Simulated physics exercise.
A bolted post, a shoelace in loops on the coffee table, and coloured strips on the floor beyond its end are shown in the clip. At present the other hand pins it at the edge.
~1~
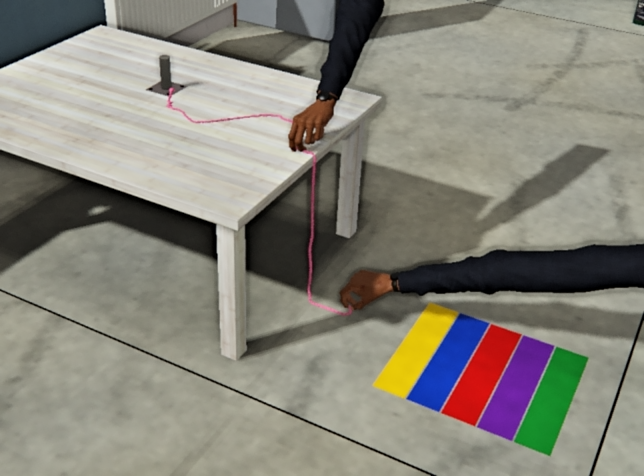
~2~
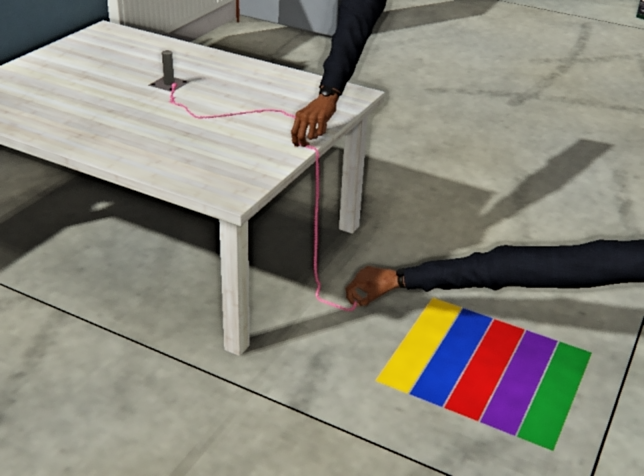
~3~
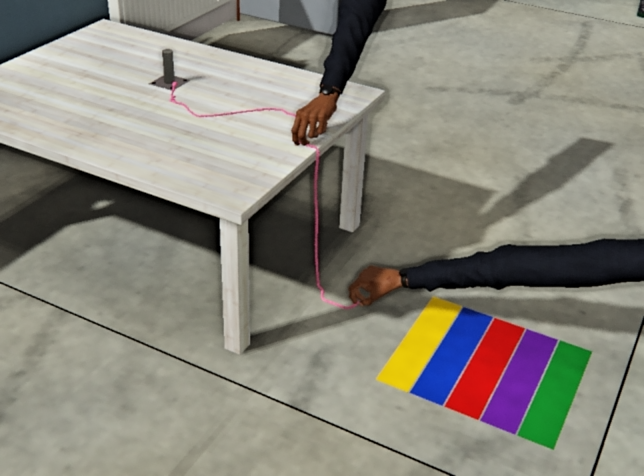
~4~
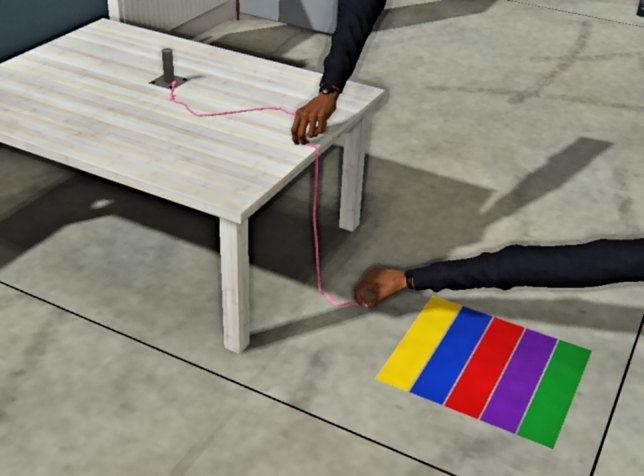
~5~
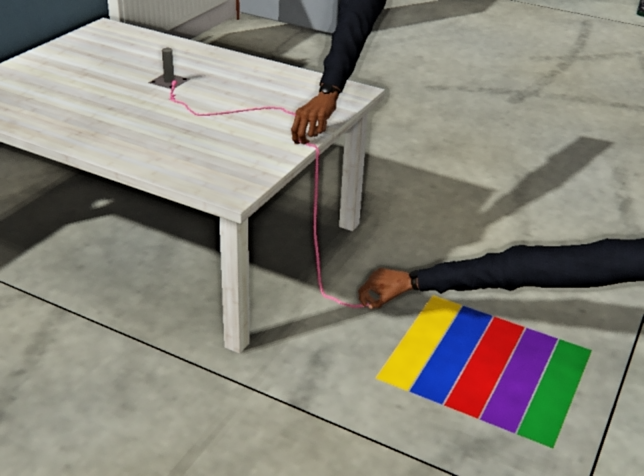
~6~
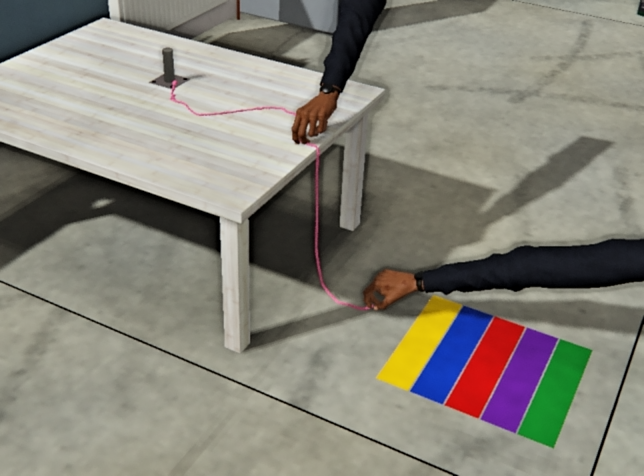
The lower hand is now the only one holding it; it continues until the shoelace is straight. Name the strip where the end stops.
Green.
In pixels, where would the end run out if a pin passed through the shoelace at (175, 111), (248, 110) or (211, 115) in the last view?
Going through the tries, I'd expect close to (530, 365), (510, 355) and lastly (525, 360).
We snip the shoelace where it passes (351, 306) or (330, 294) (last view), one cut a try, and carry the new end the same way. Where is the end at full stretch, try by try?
Try by try, around (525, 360) and (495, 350).
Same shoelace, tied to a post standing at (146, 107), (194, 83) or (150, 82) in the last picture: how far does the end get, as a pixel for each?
The three places are (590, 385), (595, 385) and (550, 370), in that order.
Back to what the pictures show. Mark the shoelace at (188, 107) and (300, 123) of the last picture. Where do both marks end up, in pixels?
The first settles around (229, 103), the second around (344, 161).
Soon after, end near (494, 349); over red.
After that, end near (540, 366); over purple.
At the stop, end near (568, 376); over green. It gets as far as the green strip.
